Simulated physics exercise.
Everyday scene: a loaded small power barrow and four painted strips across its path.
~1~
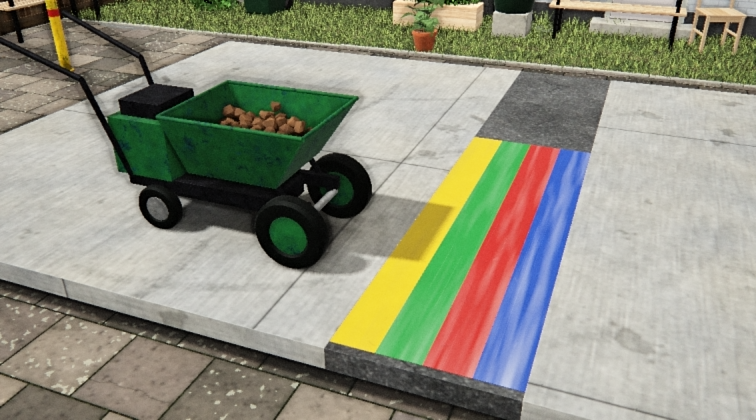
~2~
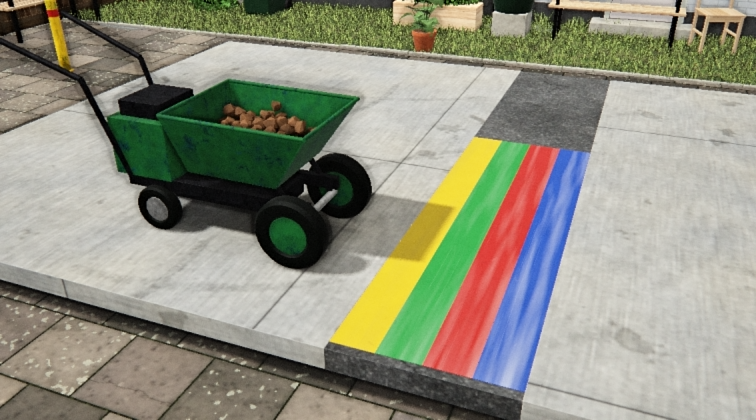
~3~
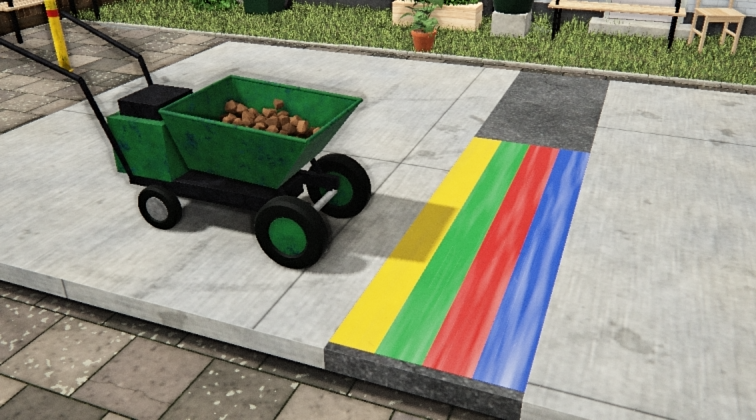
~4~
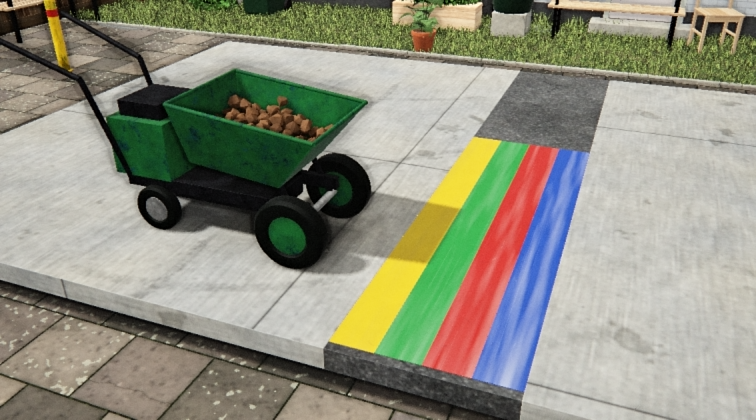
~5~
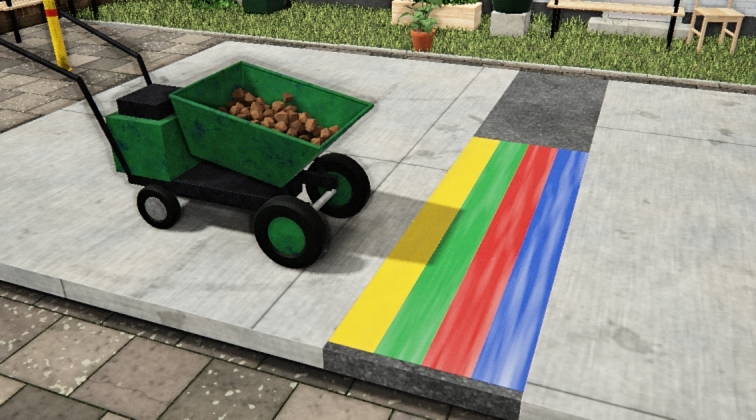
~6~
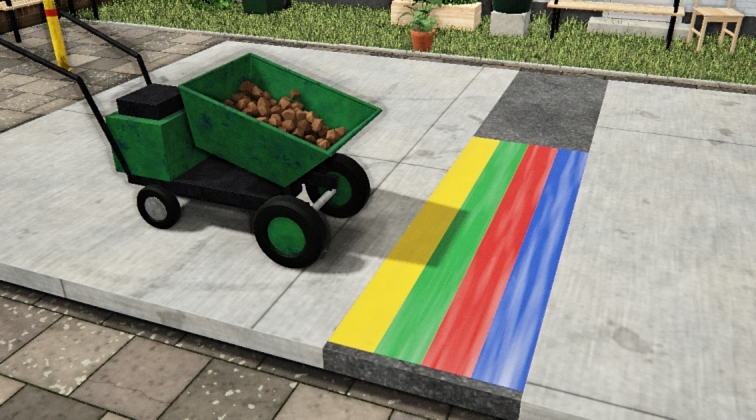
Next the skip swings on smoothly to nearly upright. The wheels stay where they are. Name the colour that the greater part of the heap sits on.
Green.
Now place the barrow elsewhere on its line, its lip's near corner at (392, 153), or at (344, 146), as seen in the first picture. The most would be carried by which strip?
Case 1 - the blue strip; case 2 - the red strip.
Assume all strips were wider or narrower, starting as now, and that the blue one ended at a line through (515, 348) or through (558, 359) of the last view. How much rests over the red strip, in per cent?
First 20 in a hundred, then 20 in a hundred.
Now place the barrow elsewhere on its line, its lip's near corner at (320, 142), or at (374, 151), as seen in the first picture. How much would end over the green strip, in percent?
In order: 40 % and 0 %.
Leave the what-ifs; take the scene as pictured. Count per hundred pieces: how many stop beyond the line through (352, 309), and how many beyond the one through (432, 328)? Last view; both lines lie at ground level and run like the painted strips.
Around 90 per cent for the first, and 40 per cent for the second.
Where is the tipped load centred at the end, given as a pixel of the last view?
(457, 261).
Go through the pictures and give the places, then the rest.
The first frame shows lip of the skip (302, 140), level; top of the load (258, 125), clay clods; yellow strip (376, 310); green strip (419, 321); red strip (465, 332); blue strip (512, 343).
The second frame shows lip of the skip (304, 140), level; top of the load (259, 125).
The third frame shows lip of the skip (307, 142), tipped barely; top of the load (261, 123).
The fourth frame shows lip of the skip (313, 145), tipped a little; top of the load (252, 120).
The fifth frame shows lip of the skip (320, 149), tipped a little; top of the load (246, 116).
The sixth frame shows lip of the skip (330, 155), tipped clearly; top of the load (252, 110); yellow strip (374, 310); green strip (417, 320); red strip (463, 331); blue strip (511, 343).
Just after the last frame, skip tipped steeply; every one in the skip.
A moment on, skip tipped right over; the larger part in the skip; about a tenth over the yellow strip; roughly a quarter over the green strip; just a few falling.
Further on, skip tipped right over; about a tenth in the skip; about a tenth over the yellow strip; roughly a third over the green strip; roughly a quarter over the red strip; about a tenth over the blue strip; about a tenth off the paint.
When it is over, skip tipped right over; about a tenth in the skip; roughly a quarter over the yellow strip; roughly a third over the green strip; roughly a quarter over the red strip; about a tenth over the blue strip; about a tenth off the paint.
